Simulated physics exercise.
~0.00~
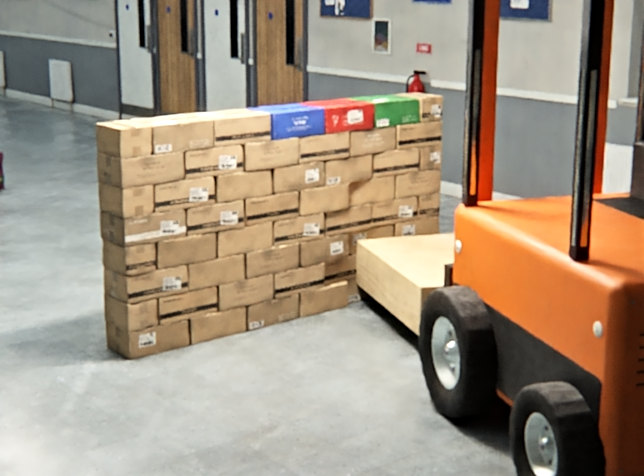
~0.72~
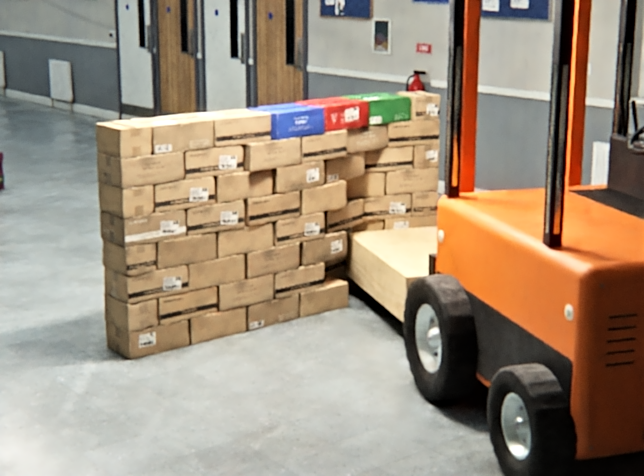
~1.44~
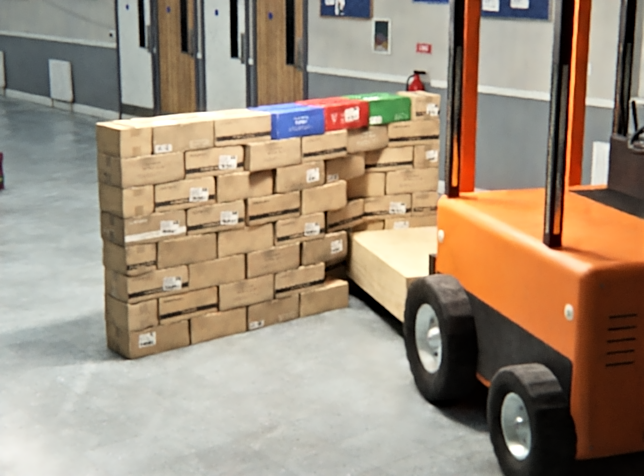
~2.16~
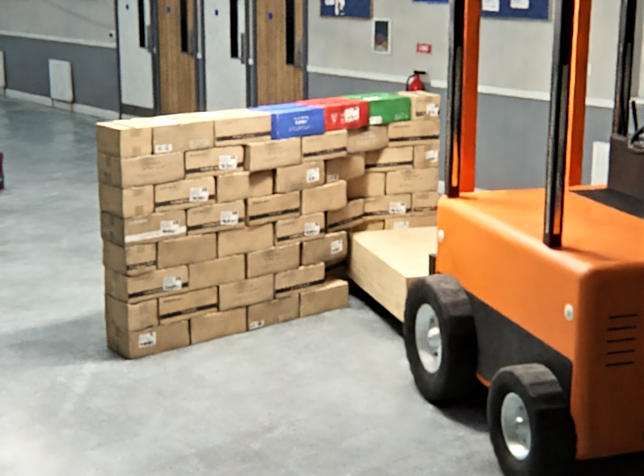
The clip shows an orange lift truck pushing a pale rigid case into a wall of stacked cardboard parcels, shoving some back near its right end, before truck and case stop; the wall stays standing, its blue, red and green parcels still on top.
